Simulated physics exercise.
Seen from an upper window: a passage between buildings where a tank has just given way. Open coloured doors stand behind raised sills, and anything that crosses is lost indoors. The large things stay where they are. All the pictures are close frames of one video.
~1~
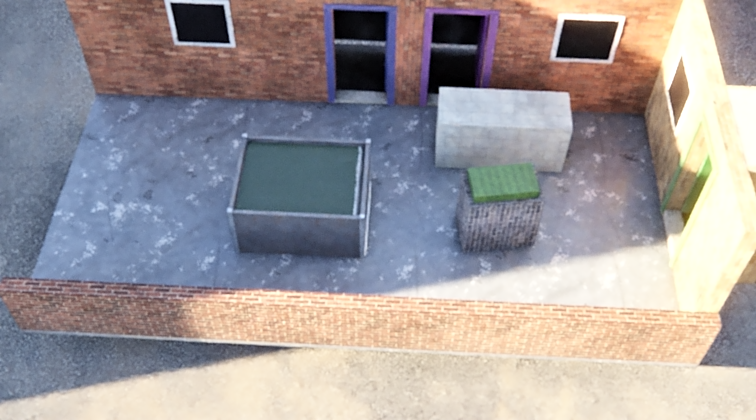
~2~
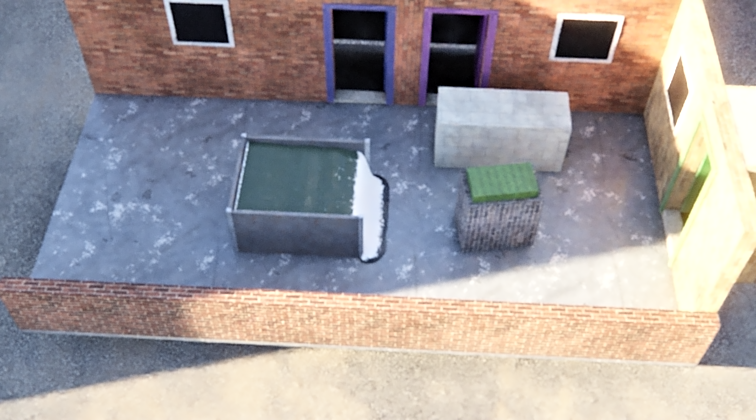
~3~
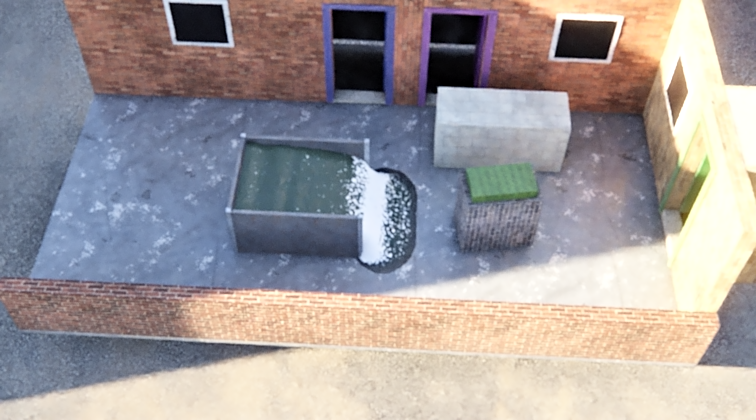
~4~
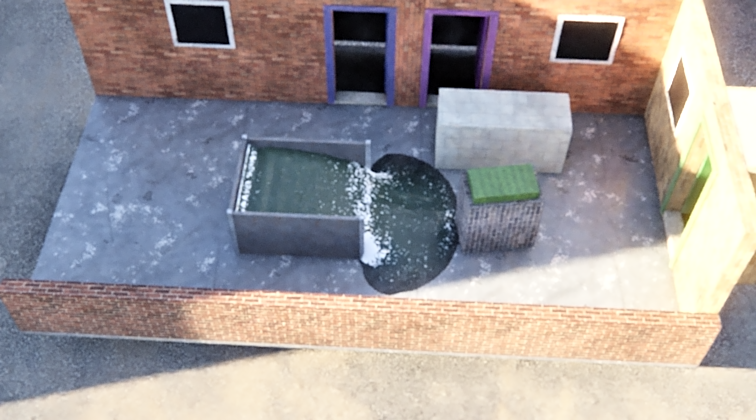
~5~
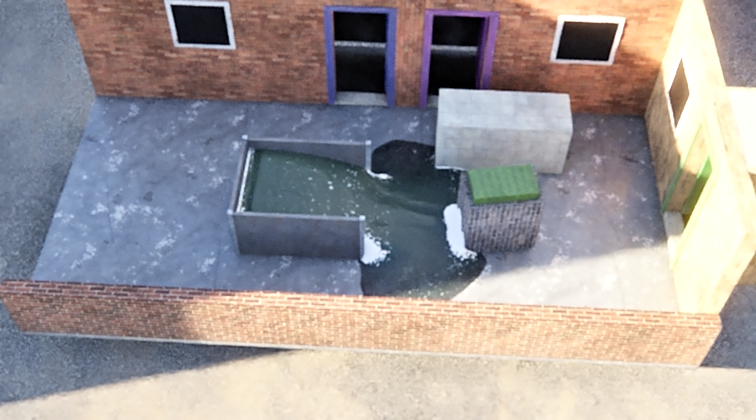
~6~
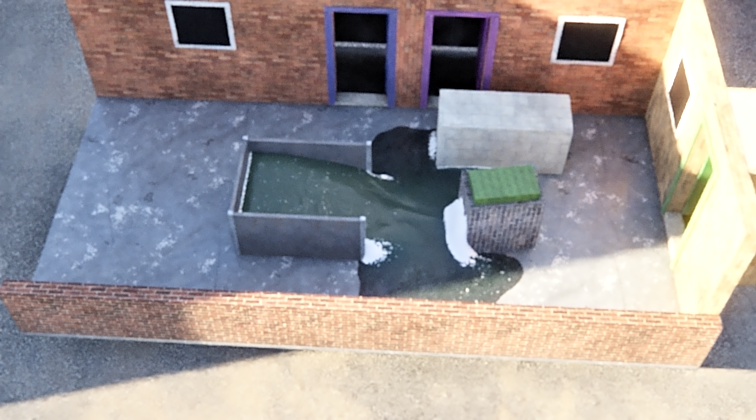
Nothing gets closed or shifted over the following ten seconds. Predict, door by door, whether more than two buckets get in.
Purple door: Exceeds it, blue door: Does not exceed it, green door: Exceeds it.
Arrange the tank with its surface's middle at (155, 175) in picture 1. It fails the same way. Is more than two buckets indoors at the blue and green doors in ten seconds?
Taking them in turn, the blue door surpasses that, while the green door surpasses that.
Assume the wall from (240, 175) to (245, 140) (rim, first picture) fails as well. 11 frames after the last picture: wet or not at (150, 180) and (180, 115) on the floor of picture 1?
Point one reached; point two reached.
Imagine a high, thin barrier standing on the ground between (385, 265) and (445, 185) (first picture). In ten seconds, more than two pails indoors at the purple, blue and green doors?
Result - purple door overshoots, blue door overshoots, green door doesn't reach it.
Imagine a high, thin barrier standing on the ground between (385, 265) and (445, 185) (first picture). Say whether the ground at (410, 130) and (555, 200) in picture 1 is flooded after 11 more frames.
Result by location - first soaked, second soaked.
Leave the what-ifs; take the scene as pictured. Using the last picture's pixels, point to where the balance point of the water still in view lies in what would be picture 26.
The water centres close to (489, 232).
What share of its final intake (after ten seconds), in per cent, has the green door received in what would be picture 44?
100 %.
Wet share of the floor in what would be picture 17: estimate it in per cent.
Around 40 in a hundred.
A moment on, water covers 25 % of the floor; the purple door not reached, the blue door not reached, the green door not reached.
Next, water covers 40 % of the floor; the purple door over two buckets in, the blue door wet at the sill, nothing in, the green door under two buckets in.
Then, water covers 60 % of the floor; the purple door over two buckets in, the blue door wet at the sill, nothing in, the green door over two buckets in.
Later, water covers 80 % of the floor; the purple door over two buckets in, the blue door under two buckets in, the green door over two buckets in.
In the end, water covers 95 % of the floor; the purple door over two buckets in, the blue door under two buckets in, the green door over two buckets in.
